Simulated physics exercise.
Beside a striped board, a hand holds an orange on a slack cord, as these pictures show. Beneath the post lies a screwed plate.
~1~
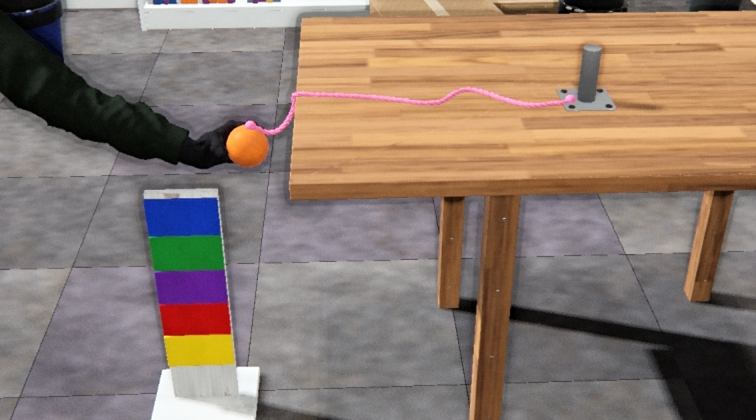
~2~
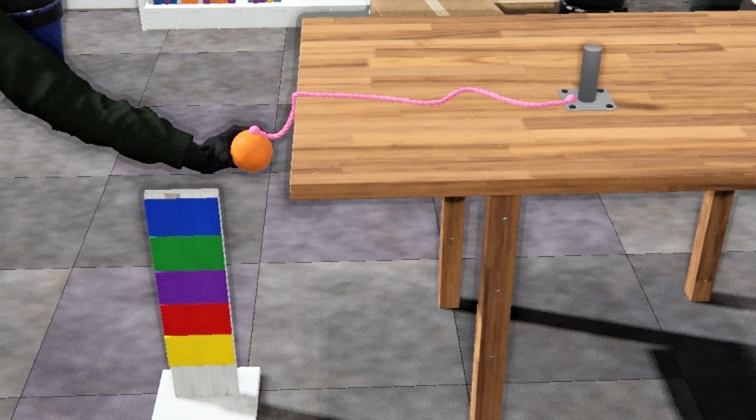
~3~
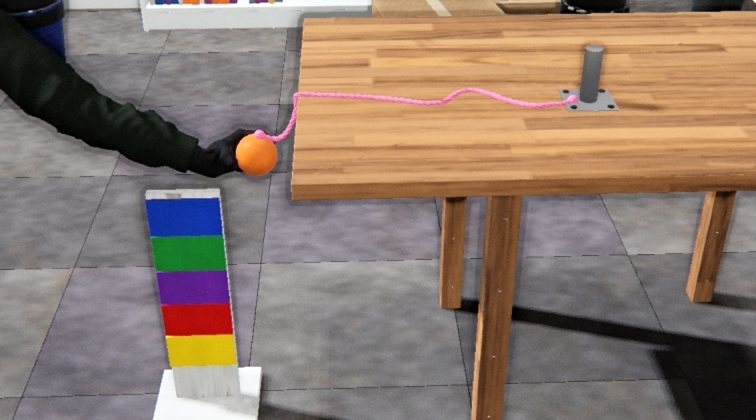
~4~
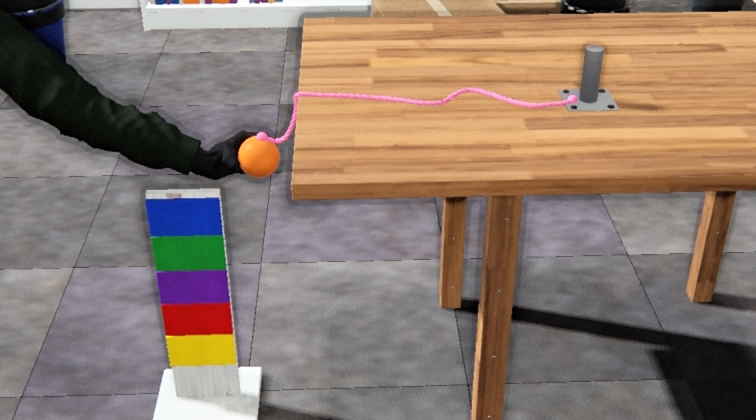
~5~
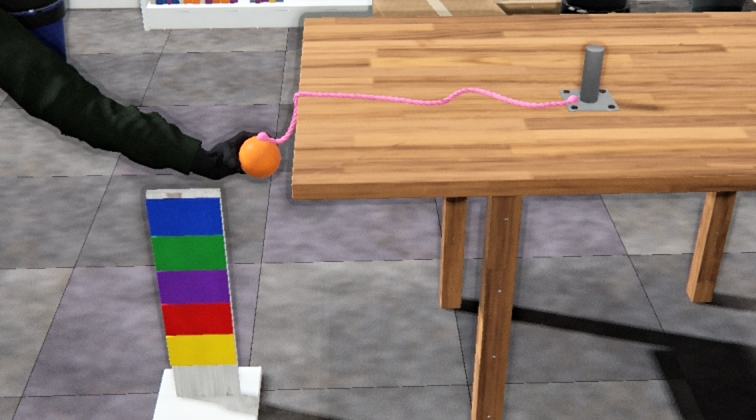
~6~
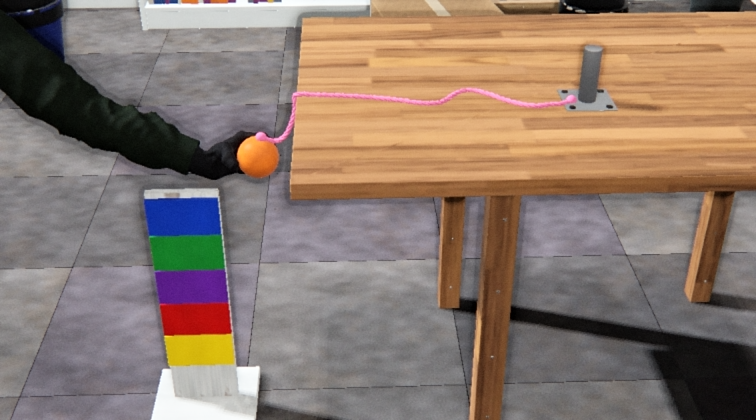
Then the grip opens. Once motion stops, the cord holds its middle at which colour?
At blue.
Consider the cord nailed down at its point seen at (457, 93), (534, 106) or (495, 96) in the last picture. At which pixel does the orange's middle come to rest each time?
The three spots are (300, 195), (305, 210) and (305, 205), in that order.
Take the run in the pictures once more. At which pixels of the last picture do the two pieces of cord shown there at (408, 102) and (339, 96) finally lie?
The first settles around (378, 99), the second around (308, 98).
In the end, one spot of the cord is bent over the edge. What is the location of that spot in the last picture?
It sits at about (325, 95).
A little later, orange near (328, 202); level with blue.
Next, orange near (296, 212); level with blue.
When it is over, orange near (306, 214); level with blue. Its centre hangs level with the blue band.
